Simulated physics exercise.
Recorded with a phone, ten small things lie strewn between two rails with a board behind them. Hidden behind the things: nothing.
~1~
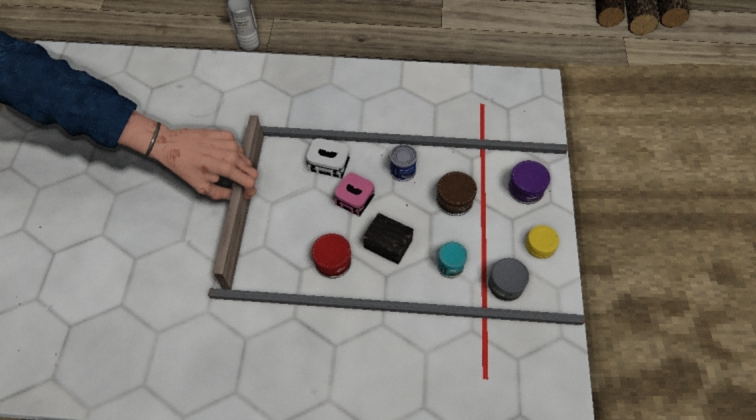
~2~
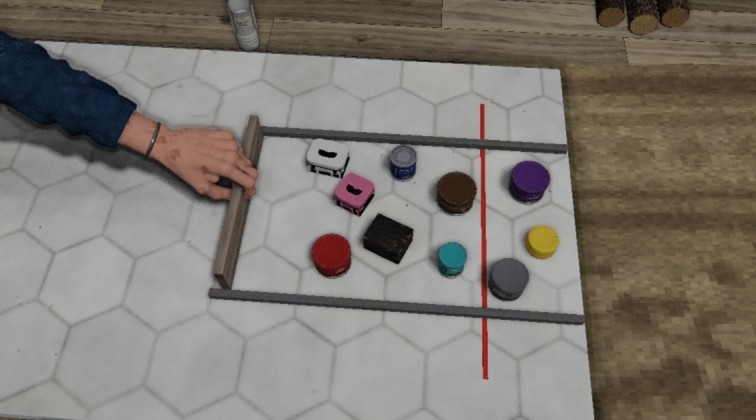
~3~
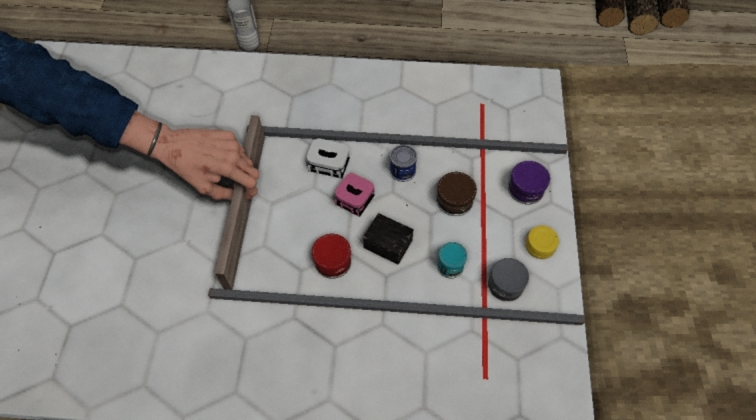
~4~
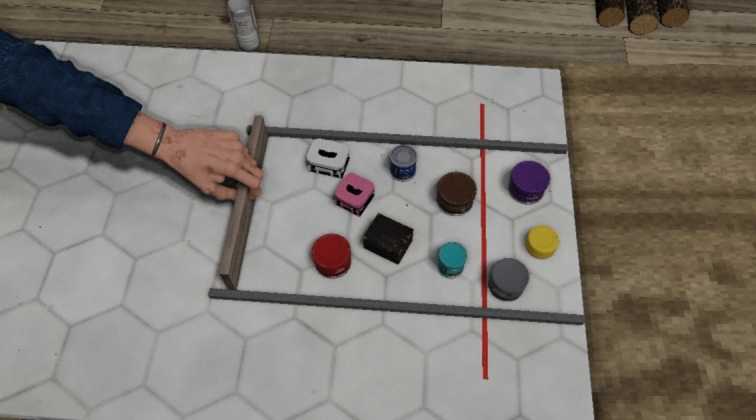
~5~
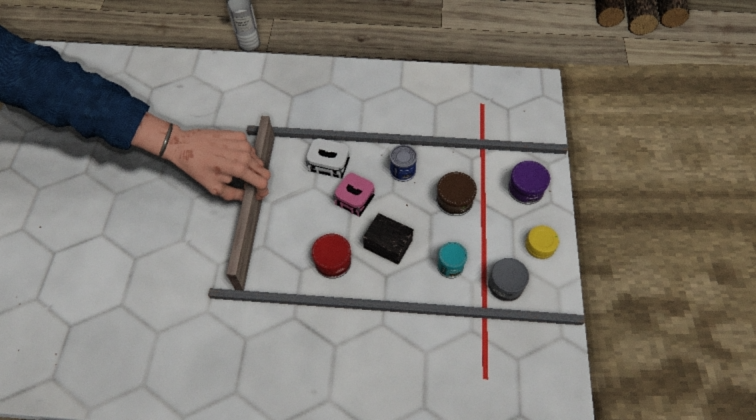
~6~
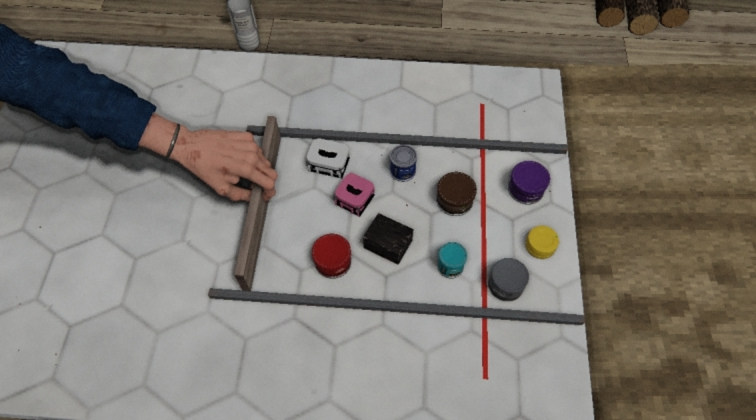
A hand slides a wooden board slightly right between two rails toward the scattered small objects.
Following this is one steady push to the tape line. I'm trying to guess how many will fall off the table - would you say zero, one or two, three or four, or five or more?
Well, what drops off the end works out to none of them.
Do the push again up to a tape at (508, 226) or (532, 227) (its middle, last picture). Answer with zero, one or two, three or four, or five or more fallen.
Either one or two; five or more.
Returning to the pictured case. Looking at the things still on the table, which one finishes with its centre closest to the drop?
That'd be the purple pot, foremost of the lot.
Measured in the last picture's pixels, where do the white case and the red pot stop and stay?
The one named first is at (502, 167), the next at (505, 277).
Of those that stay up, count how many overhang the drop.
Count of overhanging things: 1.
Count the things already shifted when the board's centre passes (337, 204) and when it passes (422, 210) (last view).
At the first place 3, at the second 7.
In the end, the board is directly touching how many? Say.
It touches 4.
Early on, none off yet; yellow lid at rest near (542, 242); purple pot at rest near (528, 183); grey tub at rest near (508, 280).
Finally, the number that fall off is zero.
